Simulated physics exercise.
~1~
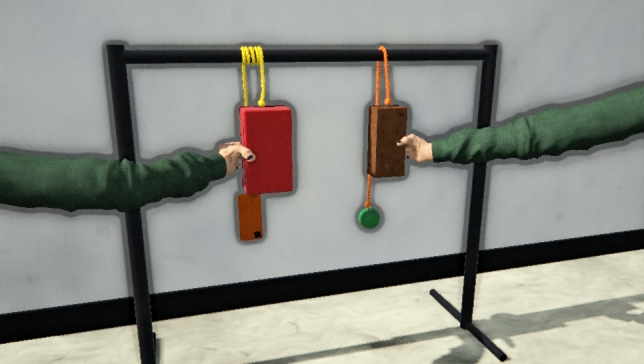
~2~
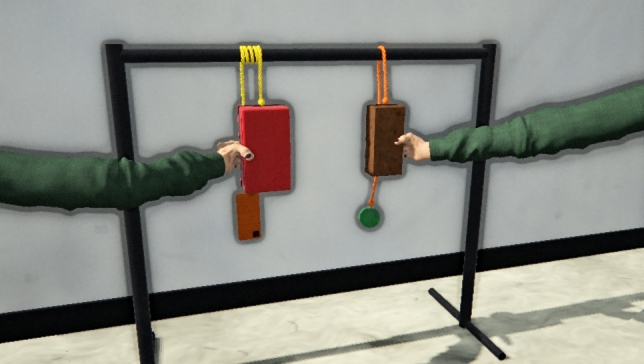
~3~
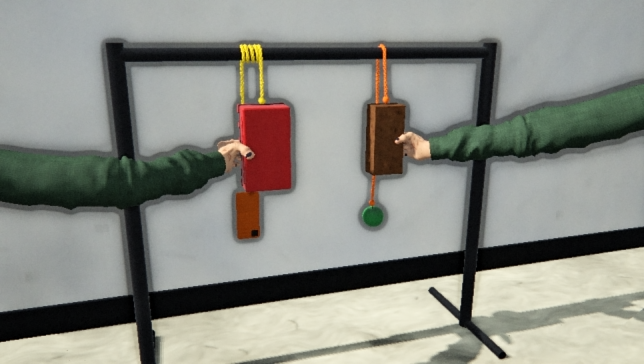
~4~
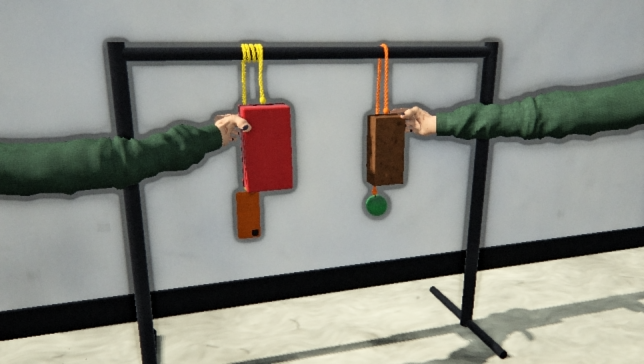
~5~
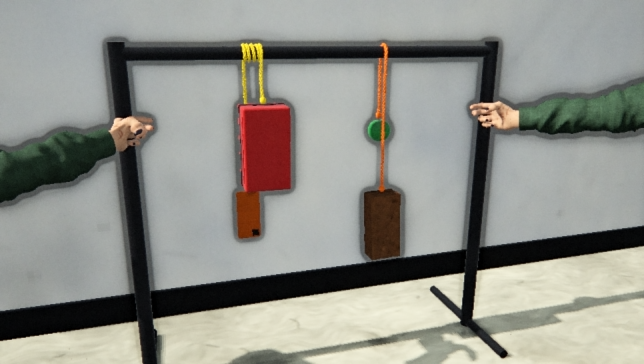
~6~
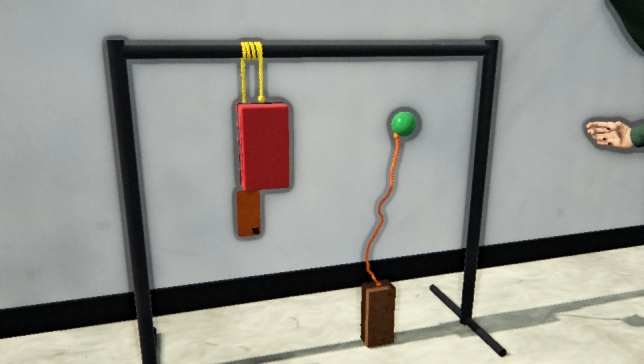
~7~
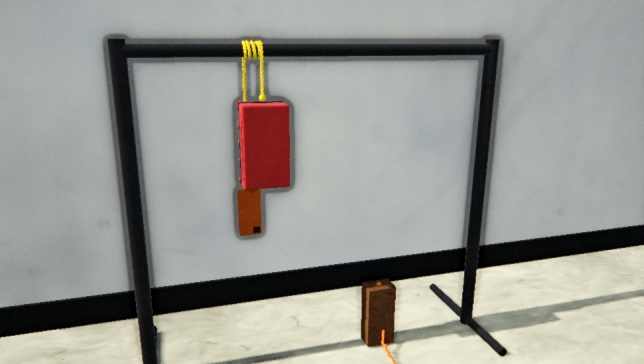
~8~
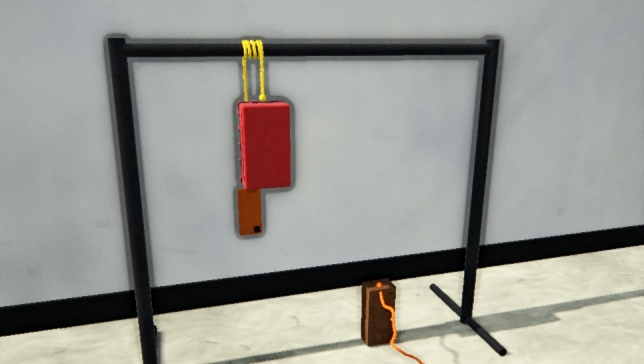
Two hands steadied a red case and a brown brick hanging from a black bar, then let go and drew away; the case stayed hanging, while the brick dropped to the floor, pulling its orange rope and a green ball over the bar.
